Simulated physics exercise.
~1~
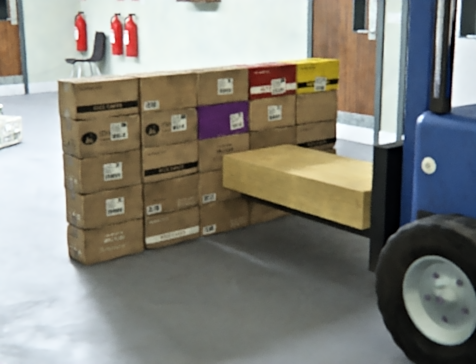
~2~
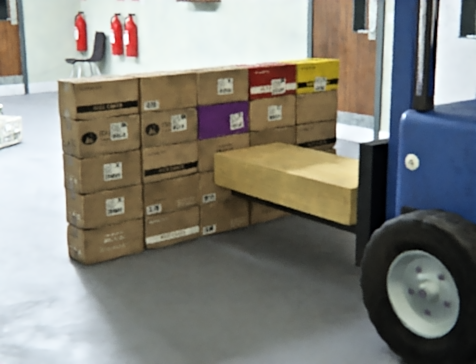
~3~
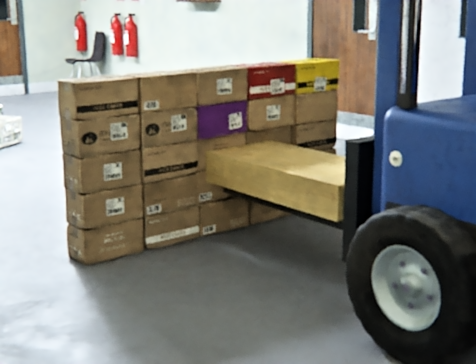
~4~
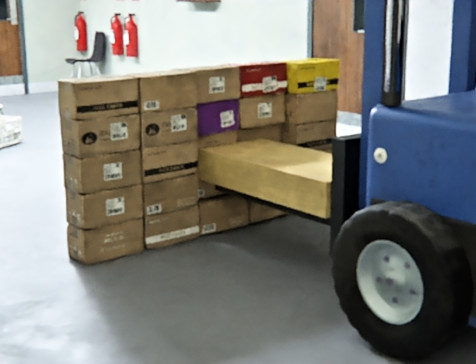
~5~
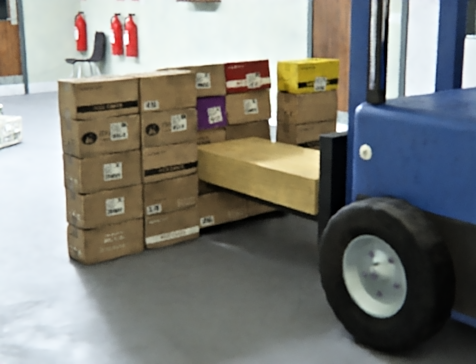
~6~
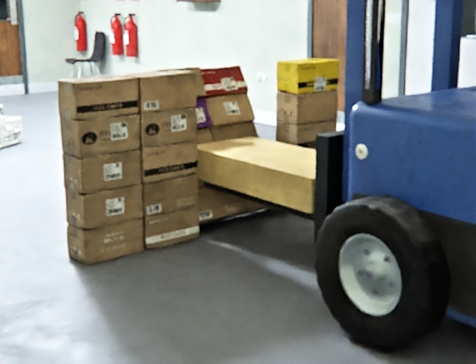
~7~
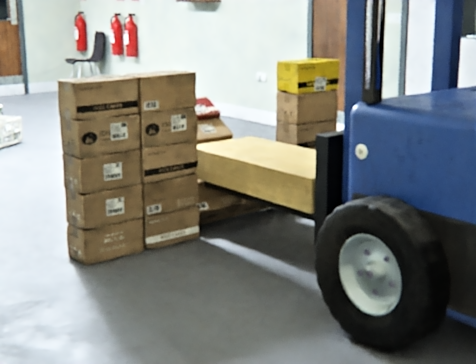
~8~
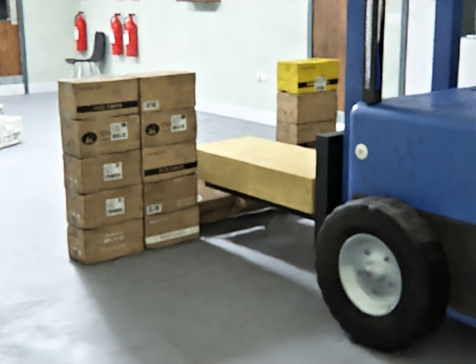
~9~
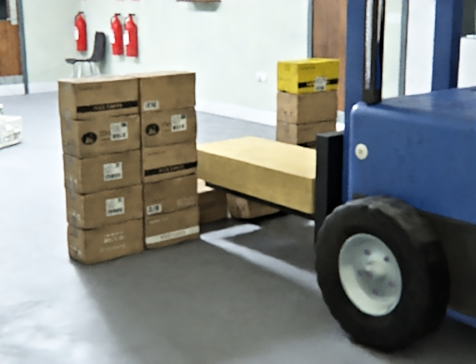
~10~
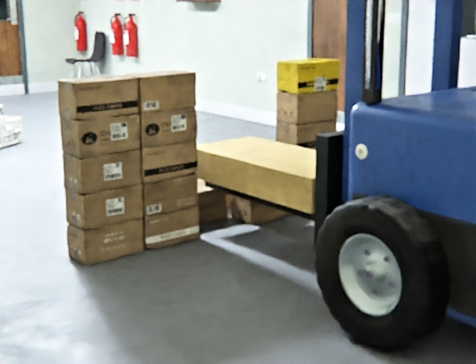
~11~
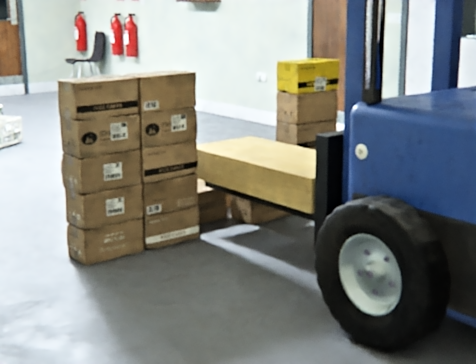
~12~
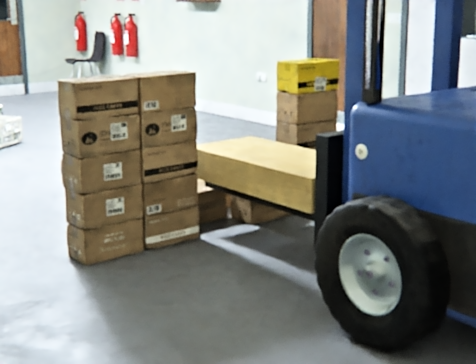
A blue forklift stands at the right of a grey-floored indoor space, seen from a fixed, slightly raised view, with a long tan box held out on its forks. Facing it is a wall of stacked brown cartons with one purple, one red and one yellow among them, and red extinguishers hang behind. The forklift rolls left and its load pushes into the wall. The middle columns shift, lean and topple away, carrying the purple and red cartons down out of sight. The forklift stops, leaving two brown columns at left and the yellow-topped column standing.
